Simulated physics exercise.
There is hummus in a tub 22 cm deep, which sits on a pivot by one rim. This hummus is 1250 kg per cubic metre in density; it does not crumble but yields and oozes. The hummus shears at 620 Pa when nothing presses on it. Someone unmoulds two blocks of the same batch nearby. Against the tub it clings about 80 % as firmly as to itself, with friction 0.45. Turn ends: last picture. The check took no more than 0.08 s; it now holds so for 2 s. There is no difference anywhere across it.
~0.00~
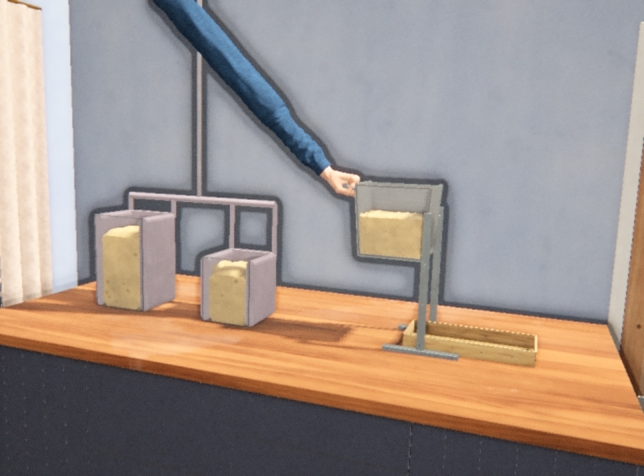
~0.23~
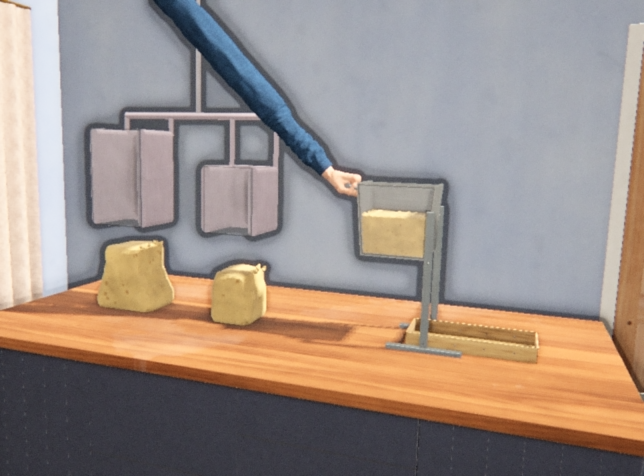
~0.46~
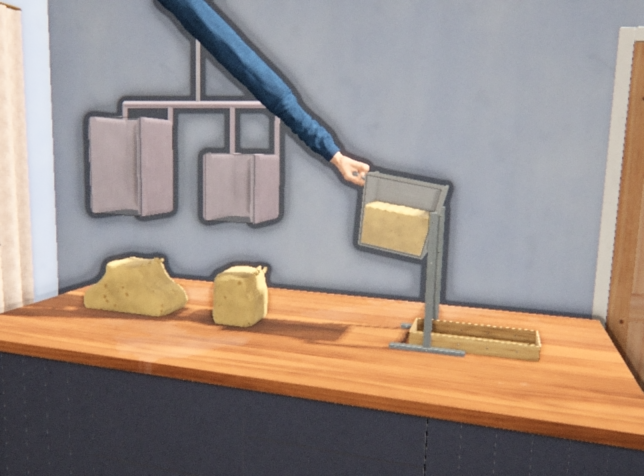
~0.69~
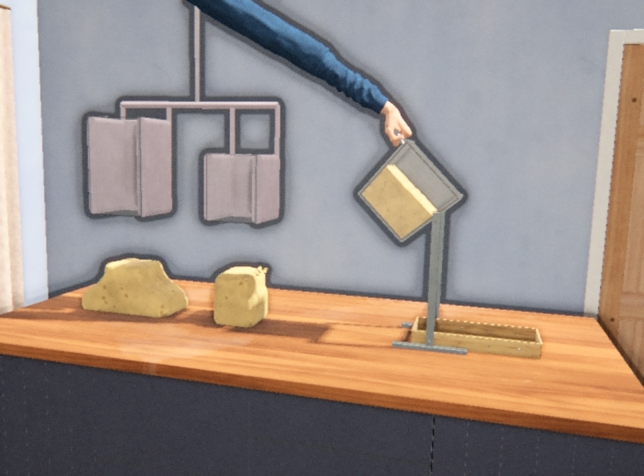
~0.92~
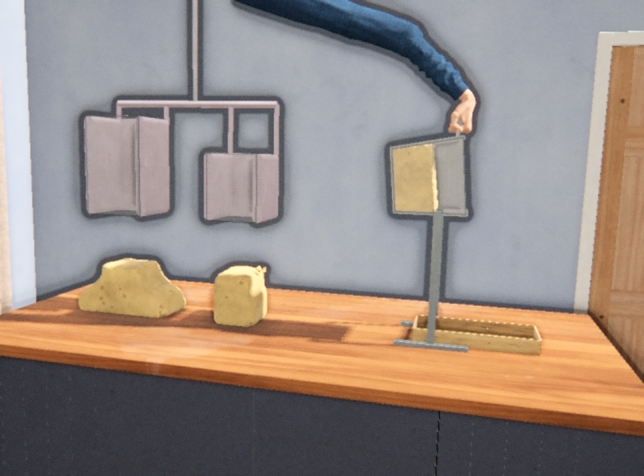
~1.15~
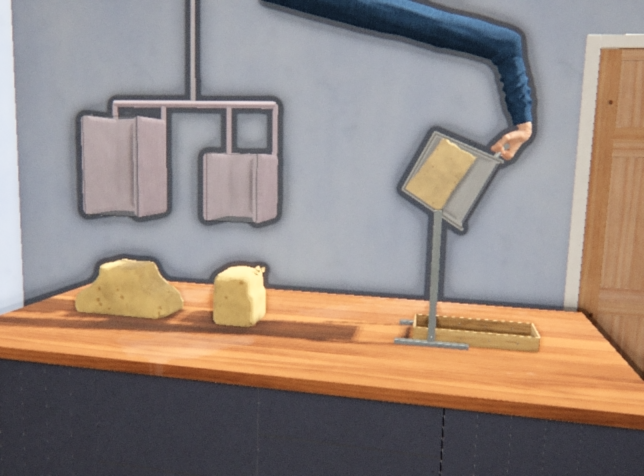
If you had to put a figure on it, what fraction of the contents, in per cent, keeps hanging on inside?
The fraction that keeps hanging on inside is around 0 per cent.
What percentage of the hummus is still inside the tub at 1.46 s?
Near 3 in a hundred.
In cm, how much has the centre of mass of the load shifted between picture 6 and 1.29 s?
It has moved around 9 centimetres.
After 1.29 s, the tub is at 117 degrees and holds 94 %.
After 1.46 s, the tub is at 117 degrees and holds 3 %.
After 1.63 s, the tub is at 117 degrees and holds 0 %.
After 1.80 s, the tub is at 117 degrees and holds 0 %.
After 3.15 s, the tub is at 117 degrees and holds 0 %.
